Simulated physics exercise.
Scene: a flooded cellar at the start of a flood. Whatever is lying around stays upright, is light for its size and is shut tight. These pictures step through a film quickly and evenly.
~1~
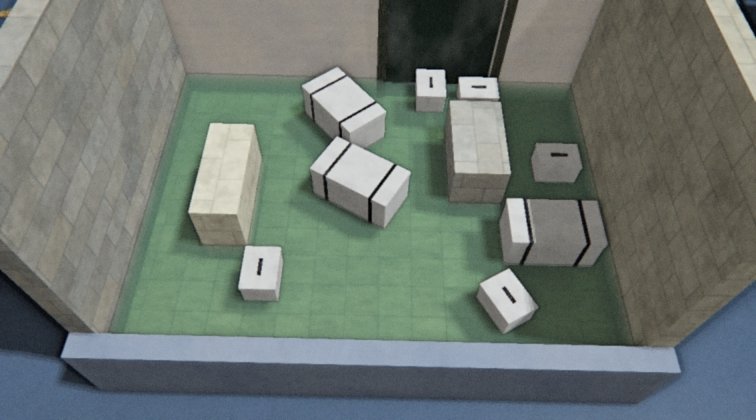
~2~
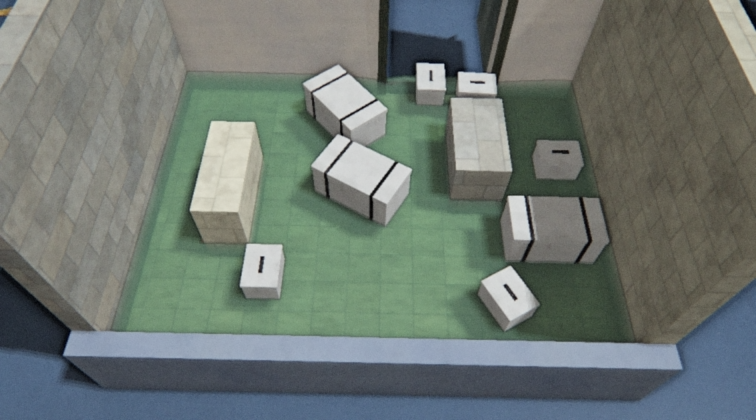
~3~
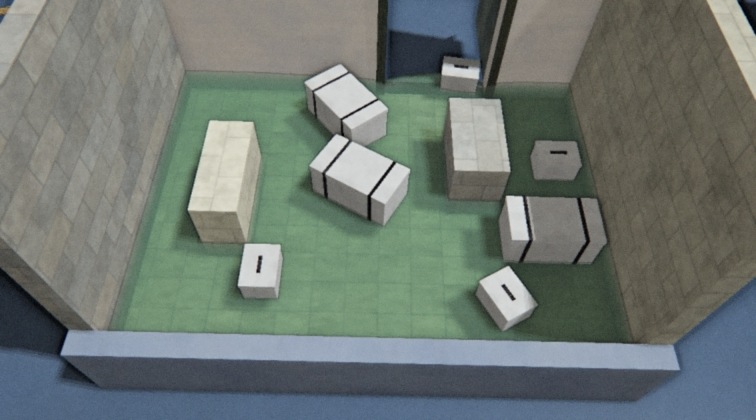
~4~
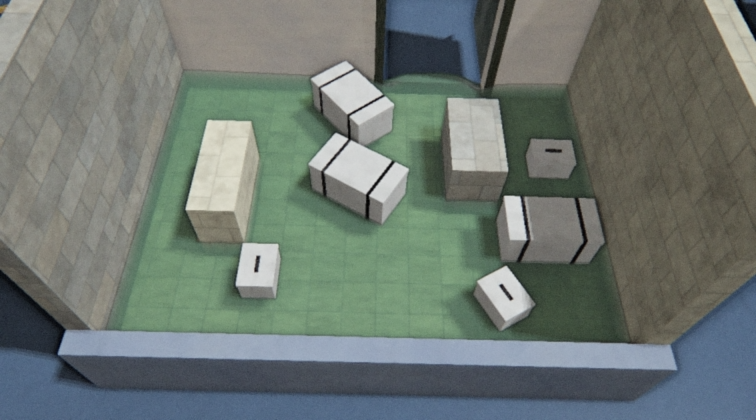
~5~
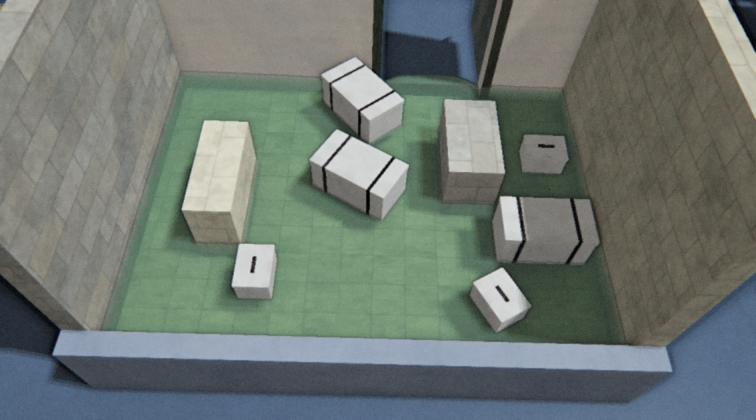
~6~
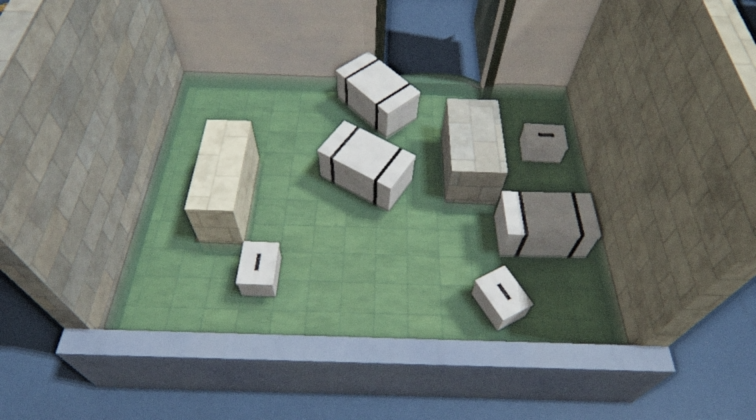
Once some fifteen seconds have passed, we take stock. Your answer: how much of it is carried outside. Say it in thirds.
Reaches two thirds.
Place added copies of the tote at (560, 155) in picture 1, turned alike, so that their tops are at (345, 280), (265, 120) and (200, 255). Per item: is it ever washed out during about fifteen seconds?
In order: Never leaves, leaves the room, never leaves.
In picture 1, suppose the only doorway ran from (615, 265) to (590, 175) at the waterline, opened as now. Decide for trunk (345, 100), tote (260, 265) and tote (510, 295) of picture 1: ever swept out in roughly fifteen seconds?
For the three items in order: Contained, contained, escaped.
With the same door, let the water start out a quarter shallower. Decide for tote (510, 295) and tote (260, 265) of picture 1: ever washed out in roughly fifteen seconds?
First object: Never leaves; second object: Never leaves.
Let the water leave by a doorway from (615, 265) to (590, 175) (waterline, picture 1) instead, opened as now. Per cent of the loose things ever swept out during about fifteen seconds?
That comes to around 80 per cent.
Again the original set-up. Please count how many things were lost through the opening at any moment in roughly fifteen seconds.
That gives 6.
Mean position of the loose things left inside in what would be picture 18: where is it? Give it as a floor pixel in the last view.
Close to pixel (442, 194).
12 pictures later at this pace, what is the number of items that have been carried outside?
The count is 4.
A moment on, 2 of 8 are out; 6 afloat.
Next, 4 of 8 are out; 4 afloat.
Later, 6 of 8 are out; 2 afloat.
In the end, 6 of 8 are out; 2 afloat.
